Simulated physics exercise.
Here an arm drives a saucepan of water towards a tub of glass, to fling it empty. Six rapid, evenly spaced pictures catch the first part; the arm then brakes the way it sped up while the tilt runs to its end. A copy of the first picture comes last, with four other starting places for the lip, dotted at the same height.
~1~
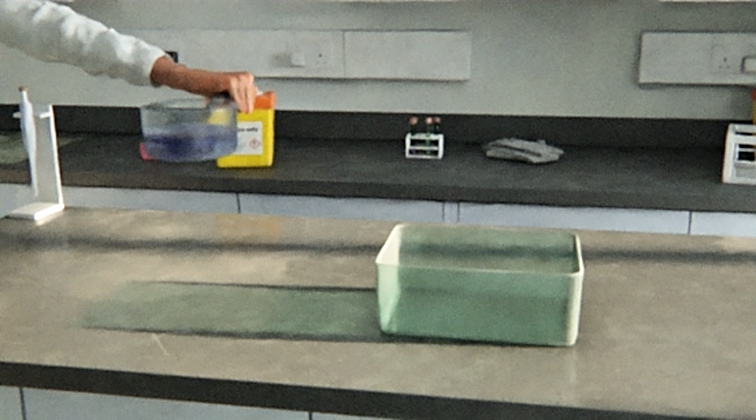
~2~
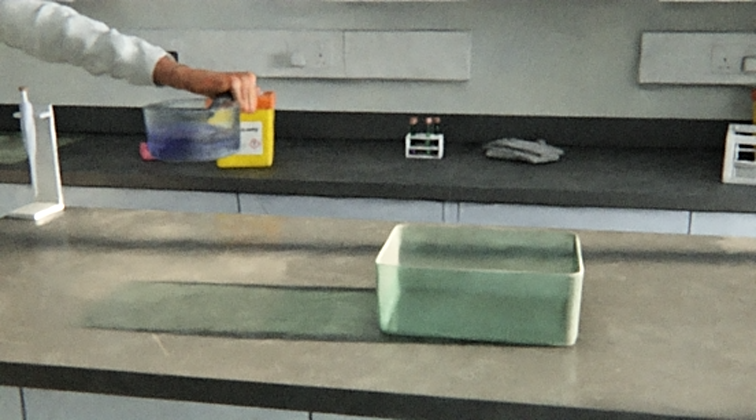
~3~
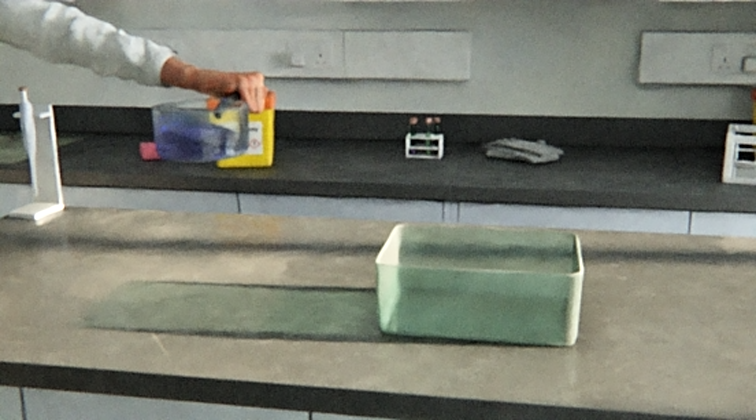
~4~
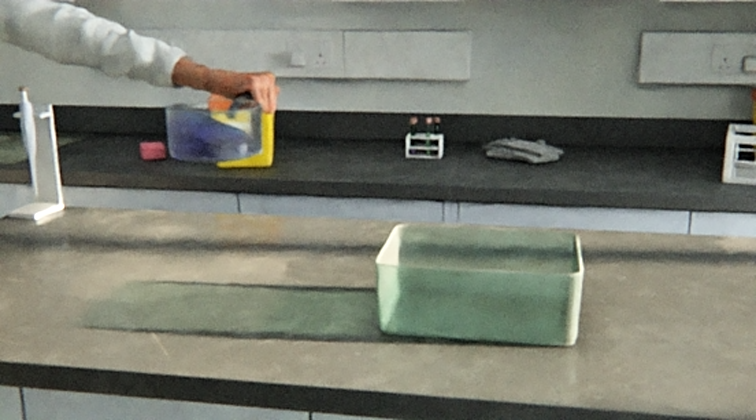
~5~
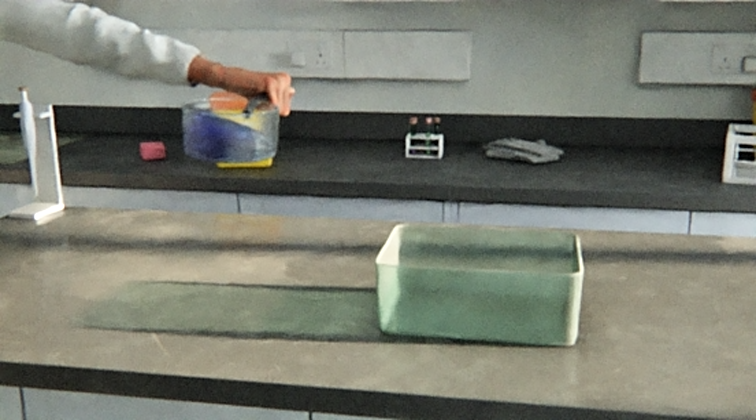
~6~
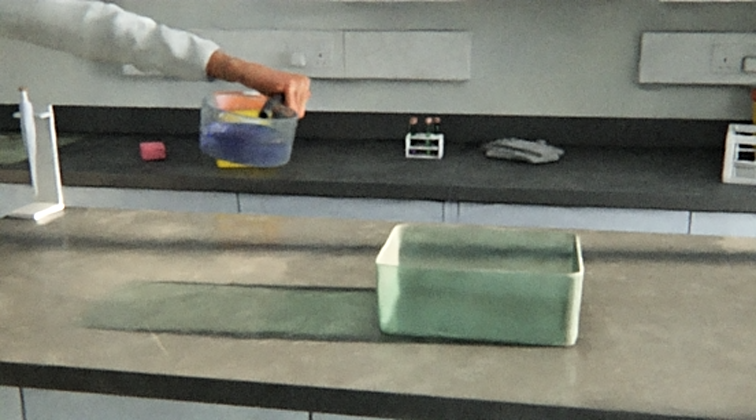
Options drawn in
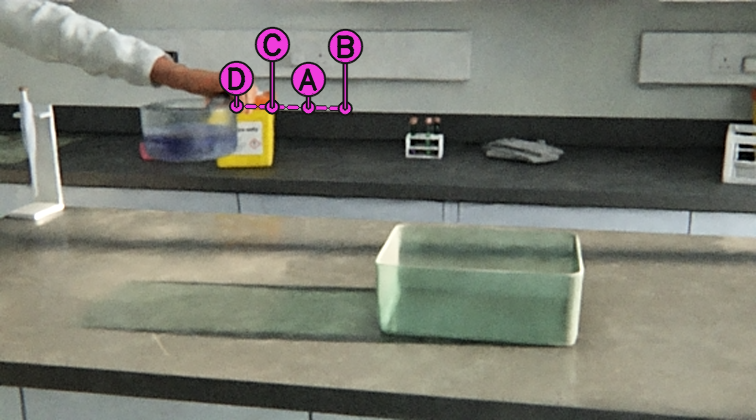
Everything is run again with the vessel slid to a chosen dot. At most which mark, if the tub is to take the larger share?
Go for C.
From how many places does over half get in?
Three.
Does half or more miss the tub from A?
No, that is safe.
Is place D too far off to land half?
Yes, that goes wrong.
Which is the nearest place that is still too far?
D.
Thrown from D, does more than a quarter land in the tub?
Yes, clearly.
In magenta, A at (308, 107); B at (345, 108); C at (272, 106); D at (236, 106).
With A, about 90 % lands in the tub, 3 % falls short and 7 % goes beside or beyond.
With B, about 91 % lands in the tub, 2 % falls short and 7 % goes beside or beyond.
With C, about 65 % lands in the tub, 29 % falls short and 6 % goes beside or beyond.
With D, about 36 % lands in the tub, 62 % falls short and 3 % goes beside or beyond.
